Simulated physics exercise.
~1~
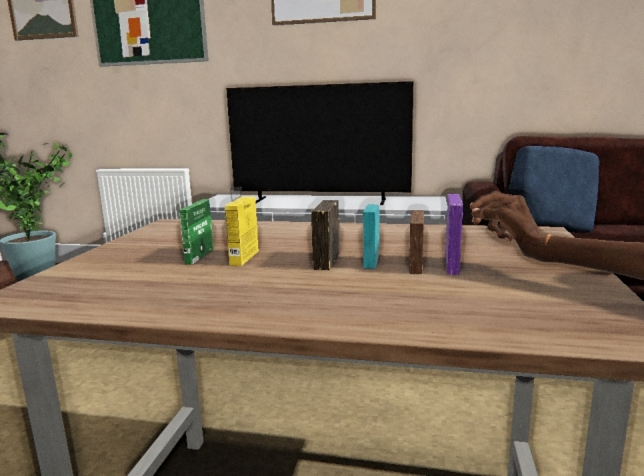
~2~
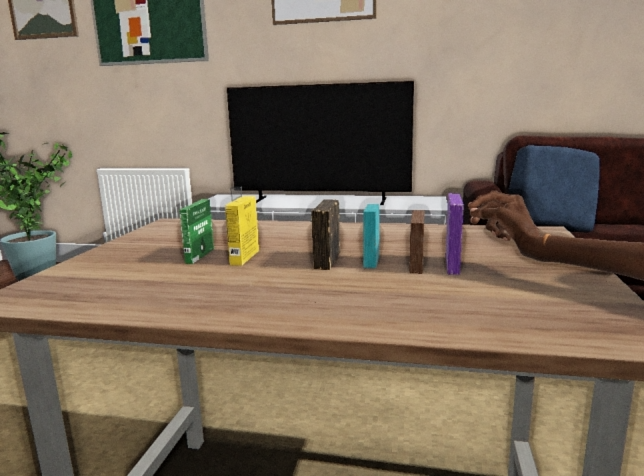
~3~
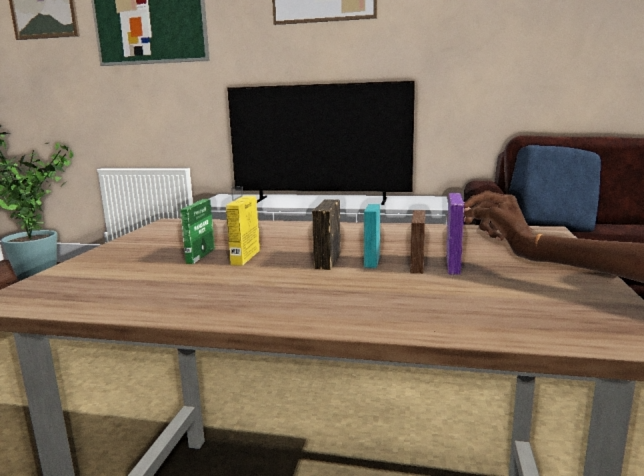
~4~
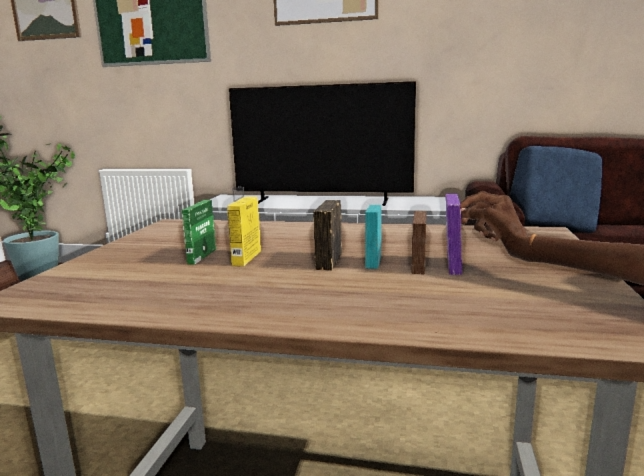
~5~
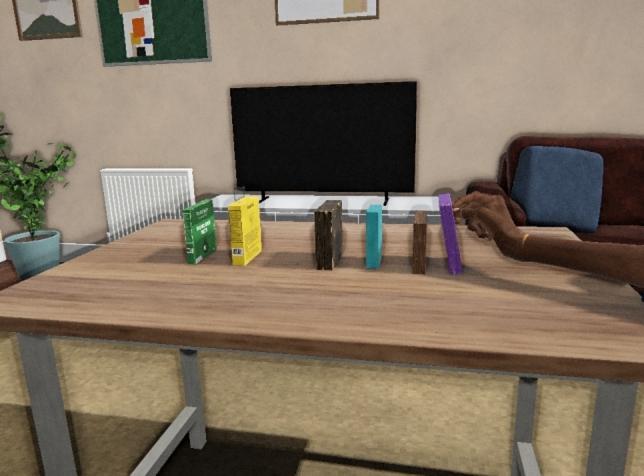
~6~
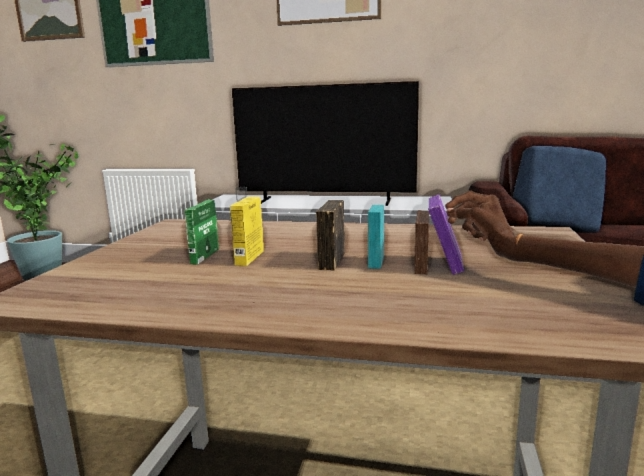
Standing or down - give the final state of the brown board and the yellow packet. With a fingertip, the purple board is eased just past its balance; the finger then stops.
Result: The brown board will go over. The yellow packet will stay up.
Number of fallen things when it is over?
That makes 4 altogether.
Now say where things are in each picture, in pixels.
In the first picture, brown board (417, 241); yellow packet (243, 230).
In the second picture, turquoise block (372, 235); black block (327, 233).
In the third picture, turquoise block (372, 235); black block (327, 233).
In the fourth picture, purple board 4° over; turquoise block (374, 236); black block (329, 234).
In the fifth picture, purple board 11° over; turquoise block (374, 236); black block (329, 234).
In the sixth picture, purple board 21° over; brown board (422, 241); yellow packet (248, 230).
Then, 0.40 s on from there, purple board 69° over; brown board turned 70° from how it was put near (397, 250); turquoise block turned 26° from how it was put.
Then, 0.60 s on from there, purple board 87° over; brown board on its side near (394, 258); turquoise block turned 60° from how it was put; black block turned 59° from how it was put.
In the end, toppled on the table, turquoise block, black block and brown board; yellow packet unmoved. At the end, from the last picture's camera, brown board near (394, 258), yellow packet near (248, 230).
